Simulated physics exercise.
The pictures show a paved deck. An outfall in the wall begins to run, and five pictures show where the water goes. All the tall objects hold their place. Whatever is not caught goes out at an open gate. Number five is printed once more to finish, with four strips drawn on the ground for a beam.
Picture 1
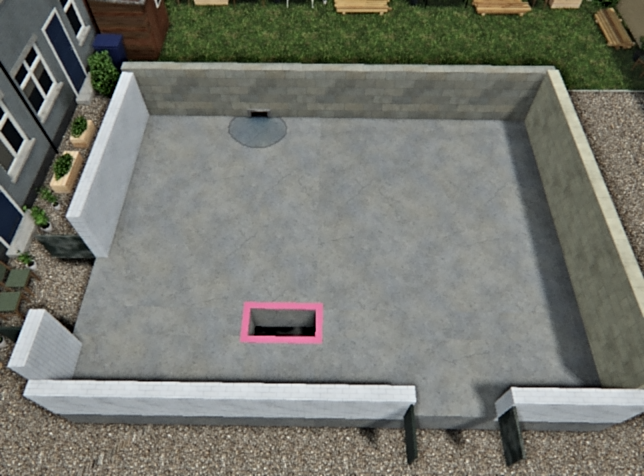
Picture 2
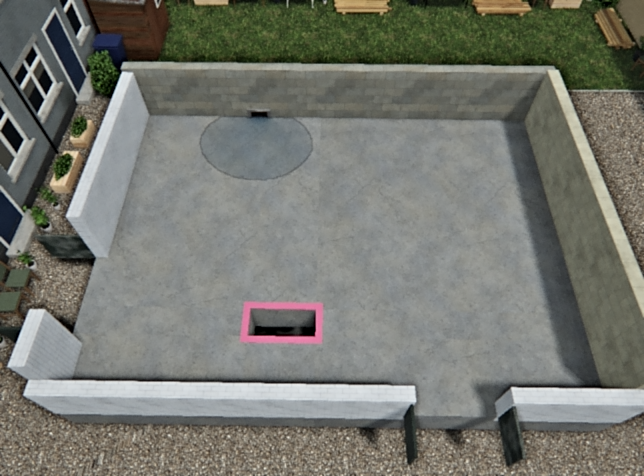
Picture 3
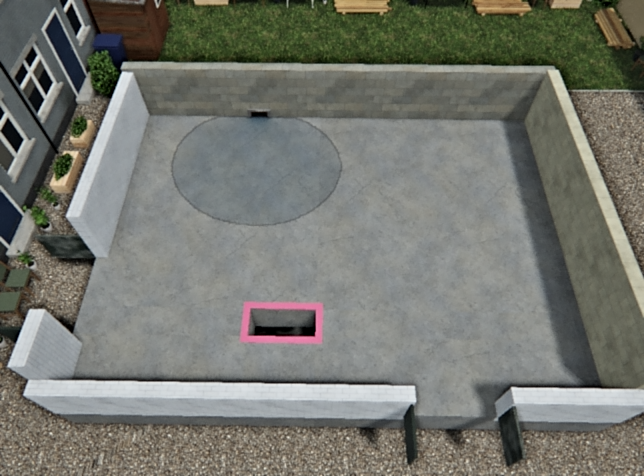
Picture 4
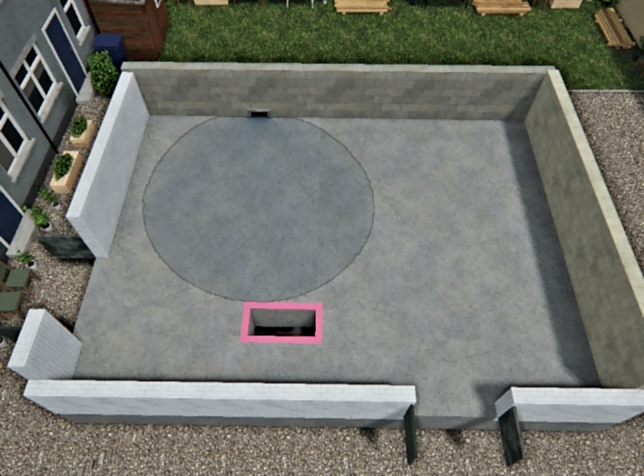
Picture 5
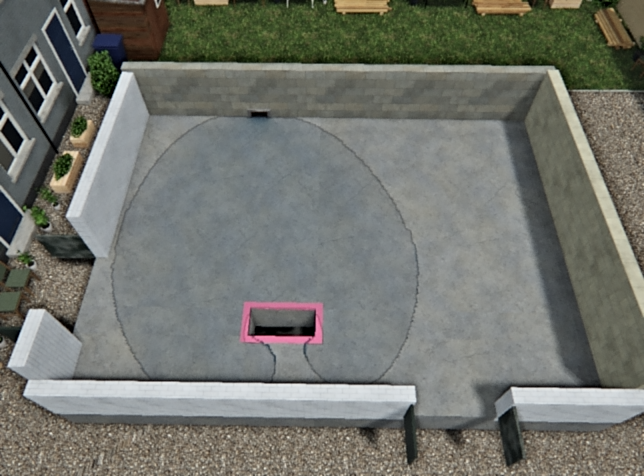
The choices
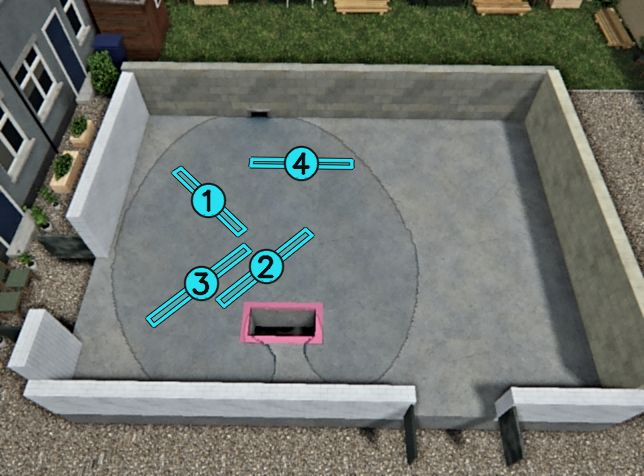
A thin sheet of water spreads from a small dark outlet at the foot of the far wall, left of centre, across a grey paved yard seen from high above by a still camera. Low pale walls with two gaps enclose the paving, with a pink-rimmed gully near the front, grass behind and a house at left. The rounded patch widens steadily toward the front, then surrounds the gully, which takes in water.
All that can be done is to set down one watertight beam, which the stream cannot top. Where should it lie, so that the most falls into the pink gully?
Take 1.
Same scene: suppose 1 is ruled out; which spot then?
3.
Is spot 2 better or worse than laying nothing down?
Worse.
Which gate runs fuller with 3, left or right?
More leaves on the right.
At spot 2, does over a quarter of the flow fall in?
No.
On the marked copy, 1 from (177, 170) to (241, 232); 2 from (220, 302) to (308, 232); 3 from (150, 321) to (246, 248); 4 from (251, 162) to (351, 164).
If 1 is chosen, about 45 % of the stream runs into the pink gully, about 48 % out by the gates.
If 2 is chosen, about 15 % of the stream runs into the pink gully, about 81 % out by the gates.
If 3 is chosen, about 34 % of the stream runs into the pink gully, about 60 % out by the gates.
If 4 is chosen, about 15 % of the stream runs into the pink gully, about 82 % out by the gates.
